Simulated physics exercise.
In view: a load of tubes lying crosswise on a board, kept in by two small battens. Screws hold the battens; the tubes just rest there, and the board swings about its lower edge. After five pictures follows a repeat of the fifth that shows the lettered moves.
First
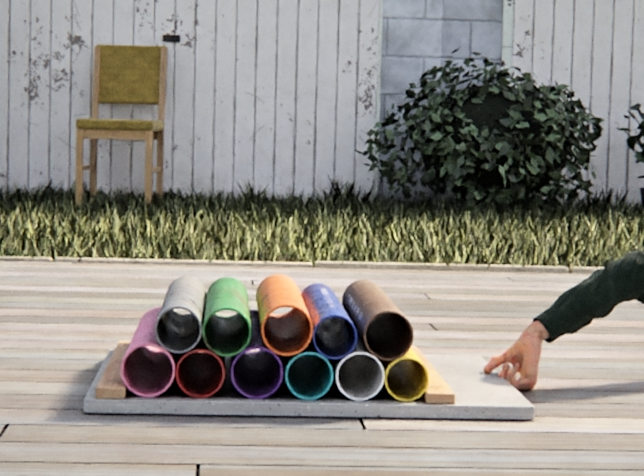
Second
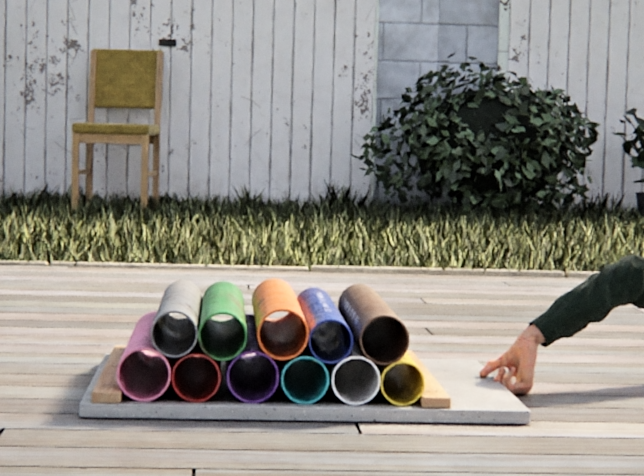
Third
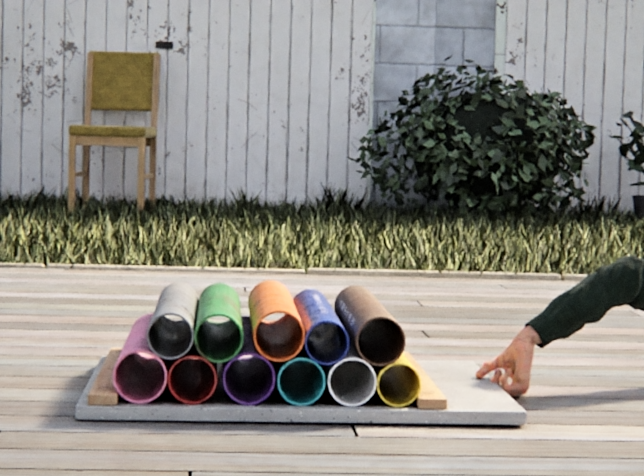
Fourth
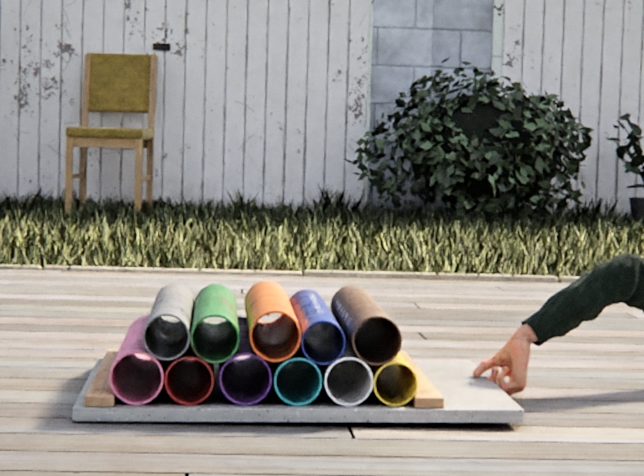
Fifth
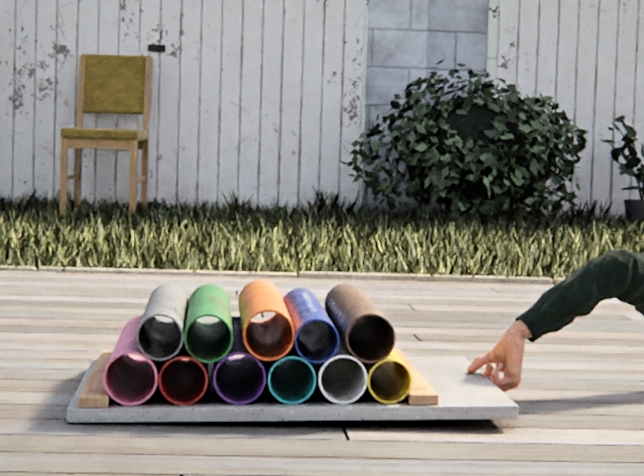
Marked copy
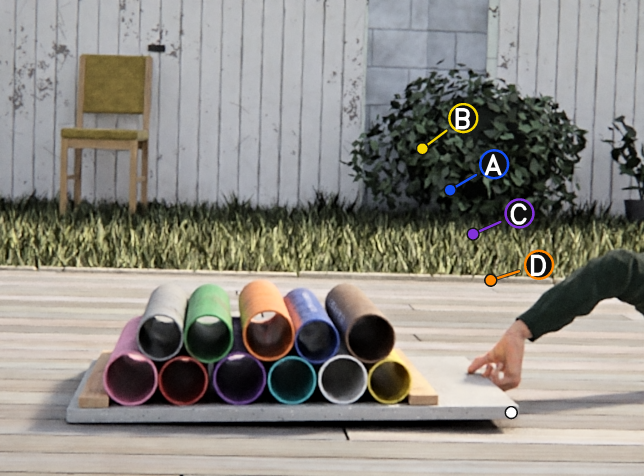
A hand at the right rested its fingers on a pale board stacked with two rows of colourful tubes, and nothing on it moved while the whole view drifted slightly, shifting everything a little left.
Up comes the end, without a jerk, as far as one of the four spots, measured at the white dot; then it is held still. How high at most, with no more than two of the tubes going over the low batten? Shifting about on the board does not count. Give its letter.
Raise it to C.
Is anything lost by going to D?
No, at D.
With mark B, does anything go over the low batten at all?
Yes, at B.
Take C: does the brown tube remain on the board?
Yes, with C.
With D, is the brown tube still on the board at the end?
Yes.
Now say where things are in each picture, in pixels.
The first frame shows pink tube (148, 370); red tube (200, 373); purple tube (257, 373).
The second frame shows purple tube (253, 377); turquoise tube (305, 380).
The third frame shows board (296, 382); white tube (352, 382); blue tube (327, 343).
The fourth frame shows board (293, 383); pink tube (136, 378); purple tube (246, 379); red tube (189, 381).
The fifth frame shows board (287, 381); pink tube (130, 379); red tube (183, 381).
On the marked copy, A at (450, 190); B at (422, 149); C at (473, 234); D at (491, 280); the white dot at (512, 413).
Following C. Soon after the start, board at 16°.
Later, board at 26°.
In the end, board at 26°, none over the low batten.
As for the rest, A eleven over the low batten; B eleven over the low batten; D none over the low batten.
